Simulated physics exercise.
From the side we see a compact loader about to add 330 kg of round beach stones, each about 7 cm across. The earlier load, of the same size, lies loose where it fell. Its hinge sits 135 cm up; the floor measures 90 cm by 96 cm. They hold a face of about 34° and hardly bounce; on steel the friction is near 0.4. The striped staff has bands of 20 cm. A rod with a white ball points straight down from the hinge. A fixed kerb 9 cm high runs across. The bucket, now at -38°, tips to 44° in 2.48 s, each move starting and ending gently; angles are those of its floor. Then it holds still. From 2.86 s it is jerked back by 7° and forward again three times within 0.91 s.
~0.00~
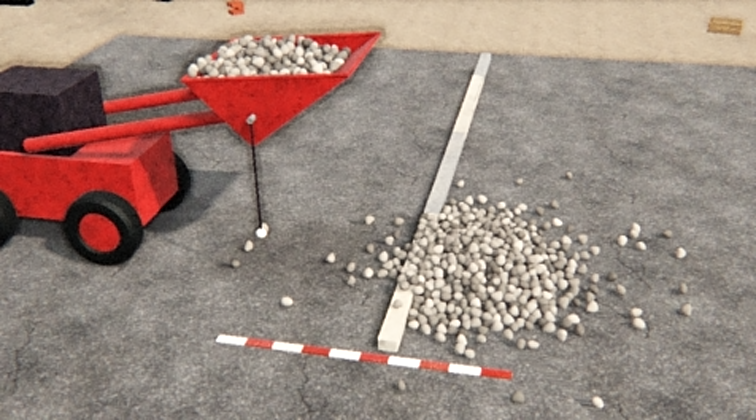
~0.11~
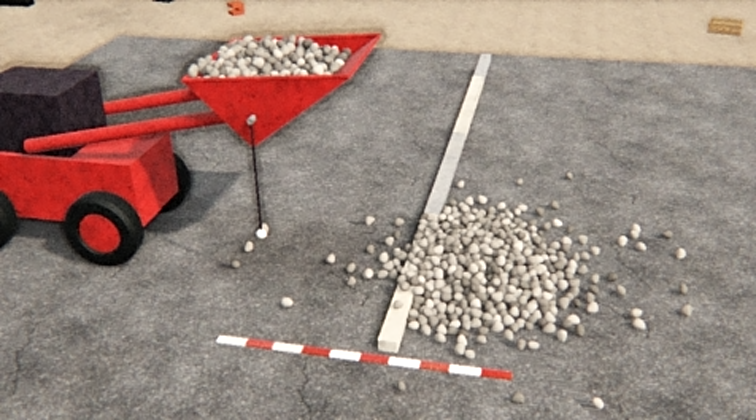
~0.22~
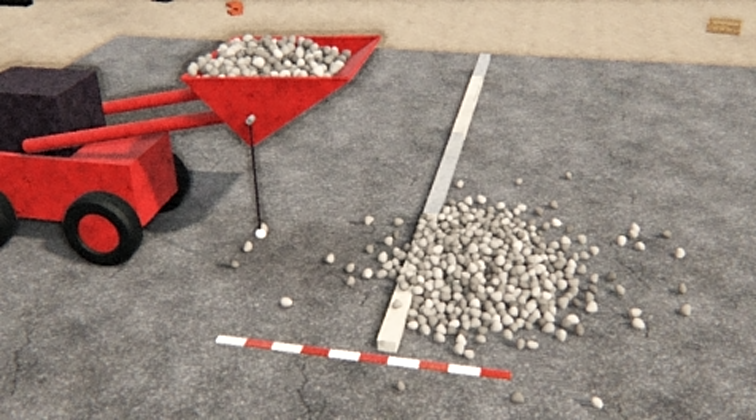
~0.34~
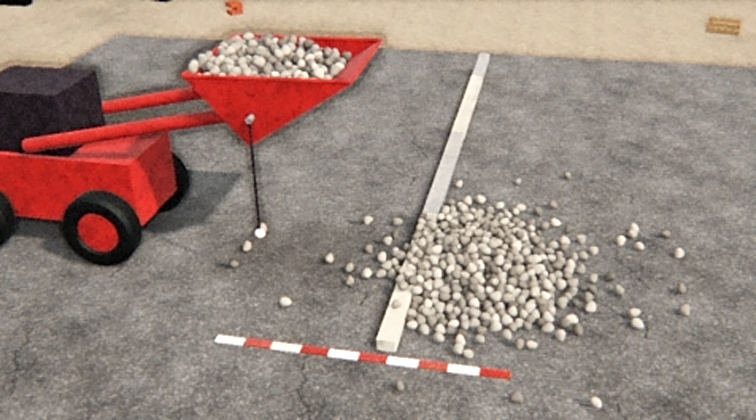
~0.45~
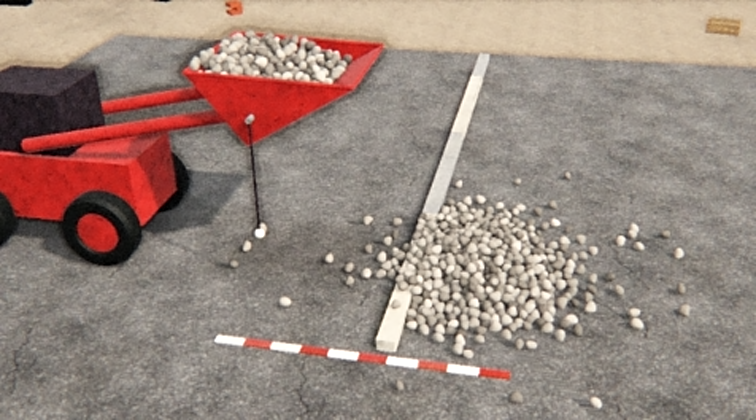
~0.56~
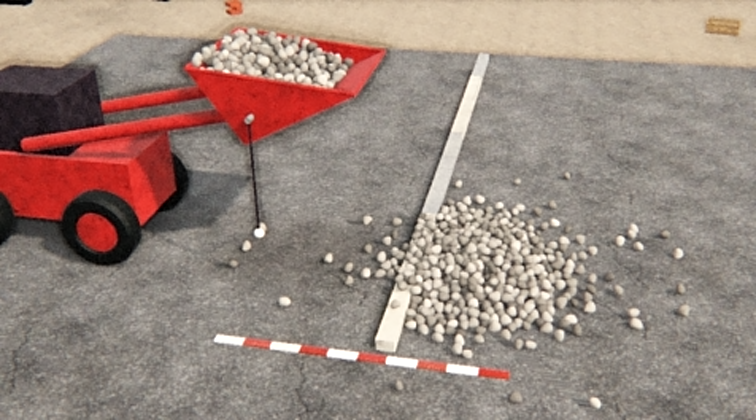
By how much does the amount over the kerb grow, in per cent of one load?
Close to 21 parts in a hundred.
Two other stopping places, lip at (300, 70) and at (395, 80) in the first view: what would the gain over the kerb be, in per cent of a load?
About 0 and 70 per cent.
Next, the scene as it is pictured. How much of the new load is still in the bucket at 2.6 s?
About 0 per cent.
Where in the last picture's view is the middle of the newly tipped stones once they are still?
Near (390, 249).
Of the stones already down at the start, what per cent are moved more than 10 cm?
Roughly 5 per cent of them.
After 1.9 s the floor is at 31°; in per cent of one load, 82 in the bucket, 26 on this side of the kerb, 92 over the kerb; the foremost stones are at (655, 263).
After 2.6 s the floor is at 44°; in per cent of one load, 0 in the bucket, 89 on this side of the kerb, 110 over the kerb; the foremost stones are at (655, 263).
After 4.2 s the floor is at 44°; in per cent of one load, 0 in the bucket, 88 on this side of the kerb, 113 over the kerb; the foremost stones are at (655, 263).
After 6.7 s the floor is at 44°; in per cent of one load, 0 in the bucket, 88 on this side of the kerb, 113 over the kerb; the foremost stones are at (655, 263). Net gain over the kerb, 21.
